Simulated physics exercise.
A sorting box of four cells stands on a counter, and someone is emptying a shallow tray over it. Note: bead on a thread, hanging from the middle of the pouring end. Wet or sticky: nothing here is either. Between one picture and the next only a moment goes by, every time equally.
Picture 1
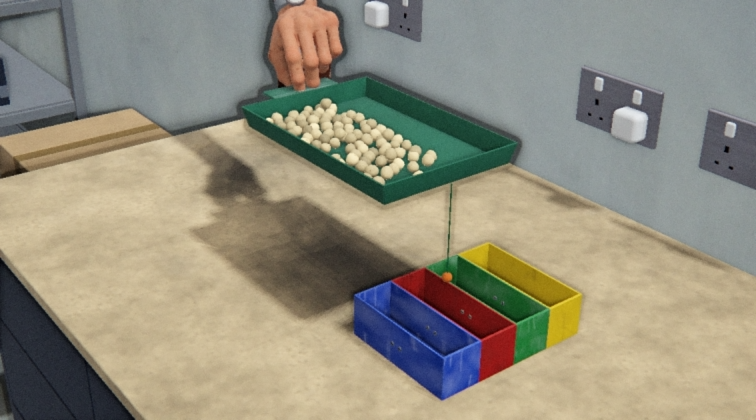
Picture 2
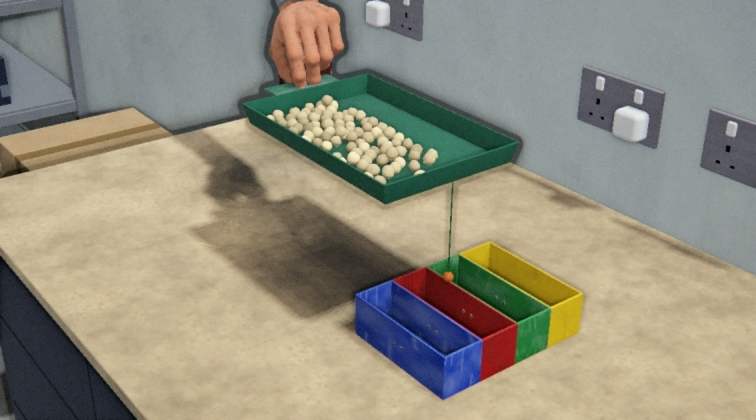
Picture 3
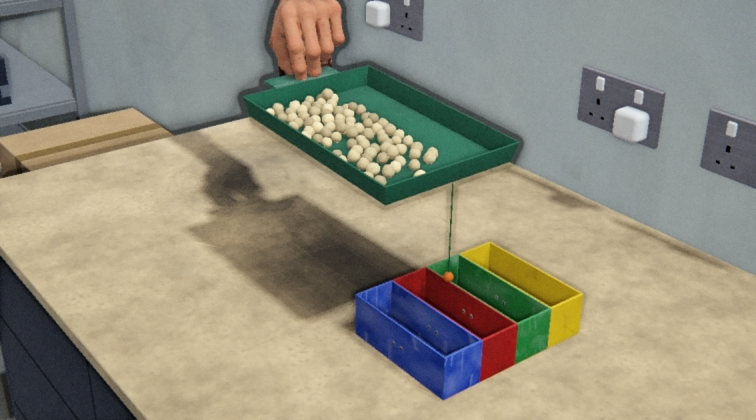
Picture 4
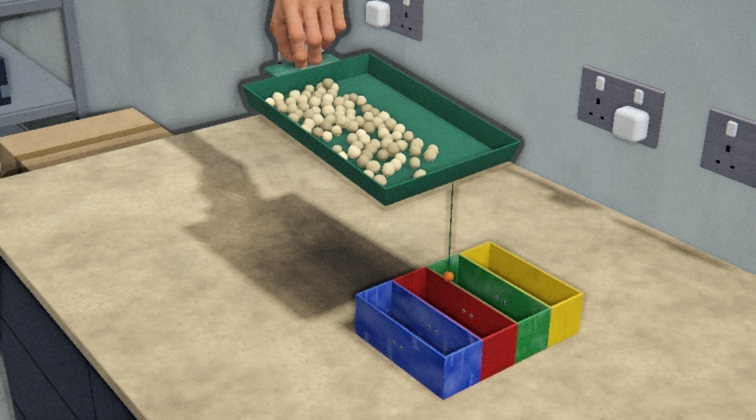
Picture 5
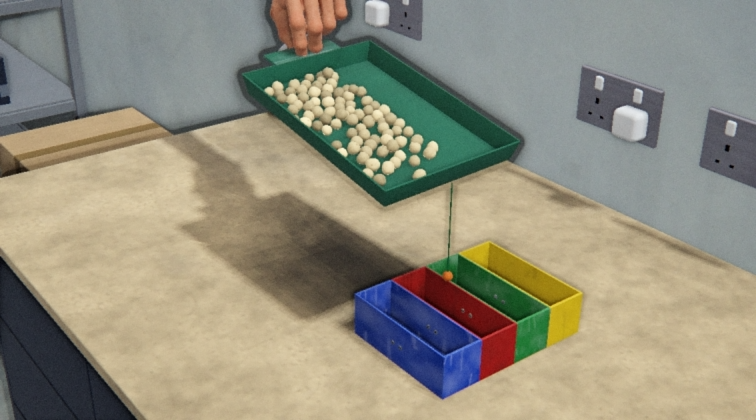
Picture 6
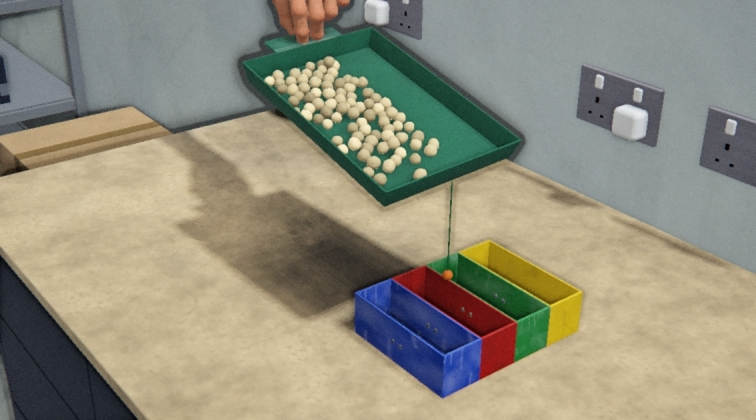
A hand raises the back of a green tray of pale round nuts above a sorting box.
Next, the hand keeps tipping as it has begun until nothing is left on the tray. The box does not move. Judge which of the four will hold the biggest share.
I would say the blue cell.
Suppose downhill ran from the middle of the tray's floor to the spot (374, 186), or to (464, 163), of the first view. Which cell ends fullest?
Try 1 - blue / try 2 - that yellow cell.
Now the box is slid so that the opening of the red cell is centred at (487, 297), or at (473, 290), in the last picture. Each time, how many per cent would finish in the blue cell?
That makes 20 per cent, followed by 20 per cent.
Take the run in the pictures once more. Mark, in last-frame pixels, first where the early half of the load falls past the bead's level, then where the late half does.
(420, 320) first, (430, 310) later.
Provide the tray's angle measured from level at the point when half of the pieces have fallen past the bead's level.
Roughly 110 degrees at that moment.
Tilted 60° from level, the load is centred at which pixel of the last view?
About (403, 146).
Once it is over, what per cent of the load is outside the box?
Share: Approx. 50 %.
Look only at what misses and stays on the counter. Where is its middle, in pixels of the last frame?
Roughly pixel (392, 410).
Shortly afterwards, tray tipped steeply; all but a few on the tray; only a few falling or outside the box.
Next, tray tipped right over; all but a few on the tray; a little falling or outside the box.
Some moments later, tray tipped past a quarter turn; near a third in the blue cell; a little in the red cell; a little in the green cell; near half falling or outside the box.
In the end, tray tipped past a quarter turn; near a third in the blue cell; a little in the red cell; a little in the green cell; none at all in the yellow cell; near half outside the box.
